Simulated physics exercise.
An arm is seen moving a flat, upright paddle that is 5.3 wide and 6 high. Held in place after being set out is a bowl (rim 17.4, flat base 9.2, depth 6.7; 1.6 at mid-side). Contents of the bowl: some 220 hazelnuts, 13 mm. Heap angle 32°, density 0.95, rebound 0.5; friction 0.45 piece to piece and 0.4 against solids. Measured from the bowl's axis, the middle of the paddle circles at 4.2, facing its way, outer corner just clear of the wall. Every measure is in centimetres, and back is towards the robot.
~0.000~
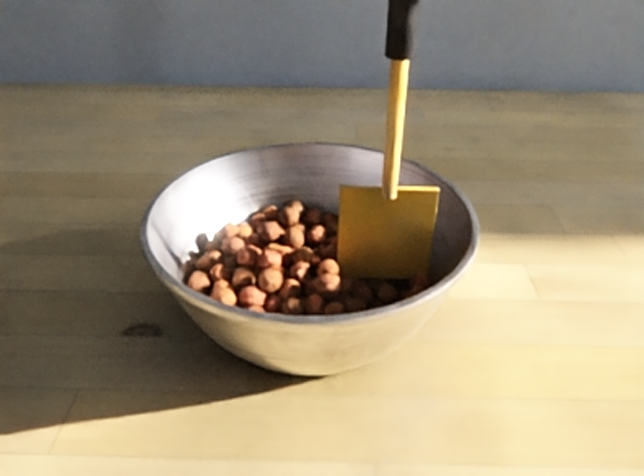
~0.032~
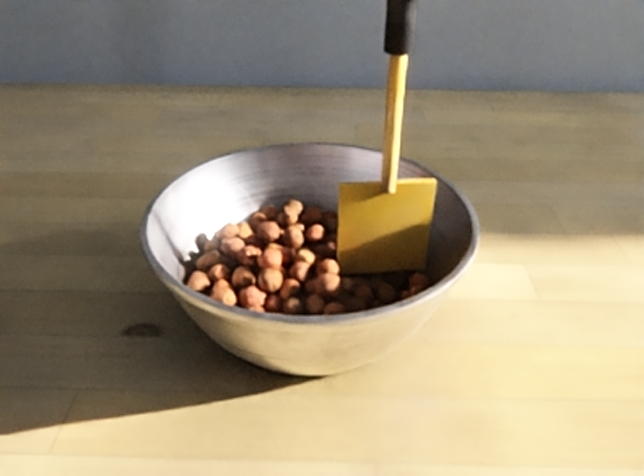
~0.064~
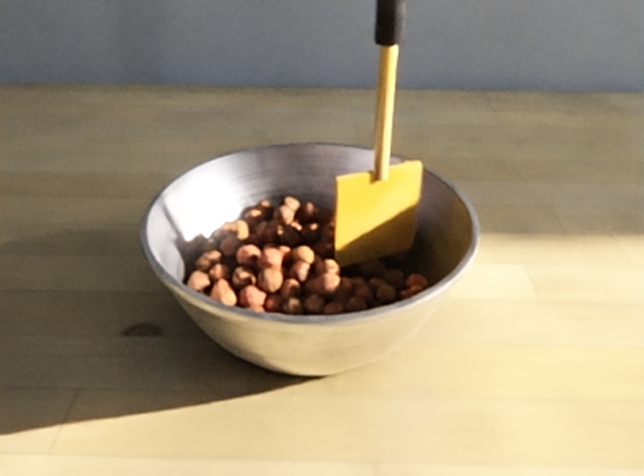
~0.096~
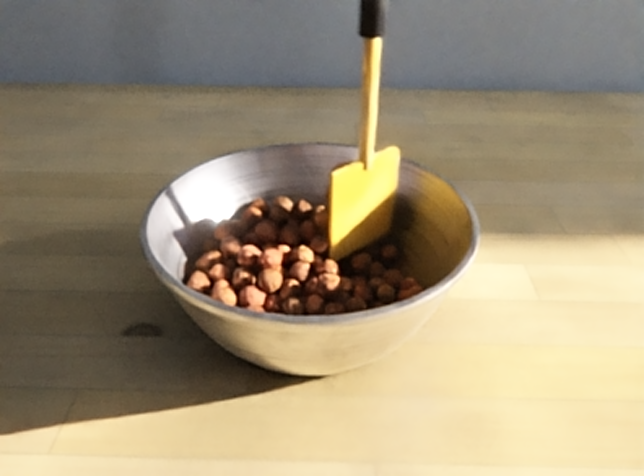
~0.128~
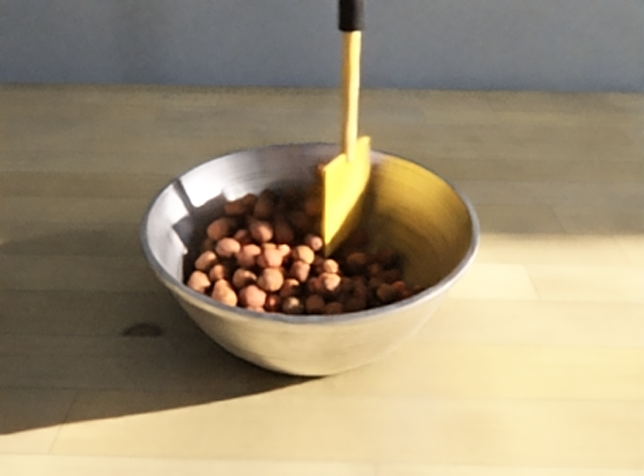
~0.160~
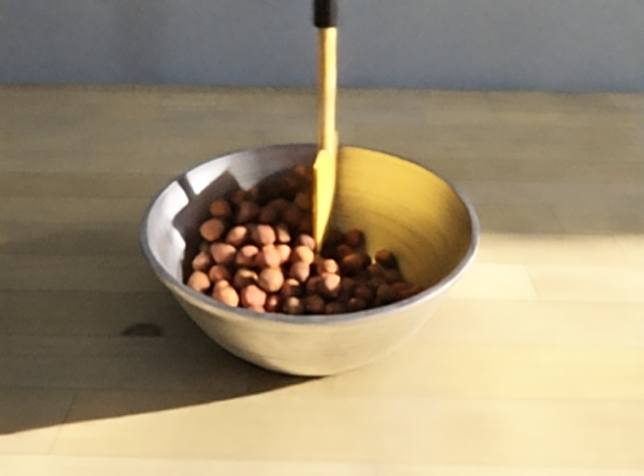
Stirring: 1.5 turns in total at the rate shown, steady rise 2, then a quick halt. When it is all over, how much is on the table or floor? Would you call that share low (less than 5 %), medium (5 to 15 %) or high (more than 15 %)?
I would call it medium.
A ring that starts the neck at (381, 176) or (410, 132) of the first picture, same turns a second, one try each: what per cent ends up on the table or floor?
Close to 10 per cent for the first and close to 0 per cent for the second.
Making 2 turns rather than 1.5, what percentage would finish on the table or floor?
It would be around 10 percent.
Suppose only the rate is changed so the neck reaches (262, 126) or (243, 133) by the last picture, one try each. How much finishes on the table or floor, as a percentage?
About 25 % for one try and about 25 % for the other, in order.
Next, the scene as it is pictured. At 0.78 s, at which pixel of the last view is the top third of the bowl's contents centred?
The centre lies near (323, 228) in the last picture.
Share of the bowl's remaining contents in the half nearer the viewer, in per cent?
Around 50 percent of it.
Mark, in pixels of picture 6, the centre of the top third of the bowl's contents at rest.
Estimated centre: (324, 264).
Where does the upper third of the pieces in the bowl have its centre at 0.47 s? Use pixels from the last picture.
About pixel (329, 296).
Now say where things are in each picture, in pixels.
The first picture shows paddle neck at (391, 162), 0° round; upper third of the load around (296, 261), from x 200 to 420, top at y 210; 215 in the bowl.
The second picture shows paddle neck at (390, 157), 7° round; upper third of the load around (296, 259), from x 200 to 420, top at y 210.
The third picture shows paddle neck at (382, 145), 25° round; upper third of the load around (295, 257), from x 200 to 420, top at y 190.
The fourth picture shows paddle neck at (367, 136), 44° round; upper third of the load around (294, 255), from x 200 to 420, top at y 175.
The fifth picture shows paddle neck at (347, 128), 62° round; upper third of the load around (284, 243), from x 200 to 420, top at y 170.
The sixth picture shows paddle neck at (325, 124), 81° round; upper third of the load around (280, 244), from x 200 to 420, top at y 170; 215 in the bowl.
After 0.47 s, 260° round, highest piece 9 above the table; 208 in the bowl, 4 on the table or floor, 3 in flight or on the tool.
After 0.78 s, 79° round, highest piece 7 above the table; 201 in the bowl, 14 on the table or floor.
After 1.14 s, 180° round, highest piece 5 above the table; 200 in the bowl, 15 on the table or floor.
After 1.84 s, 180° round, highest piece 5 above the table; 200 in the bowl, 15 on the table or floor.
At rest, 200 in the bowl, 15 on the table or floor. That is 7 % on the table or floor.
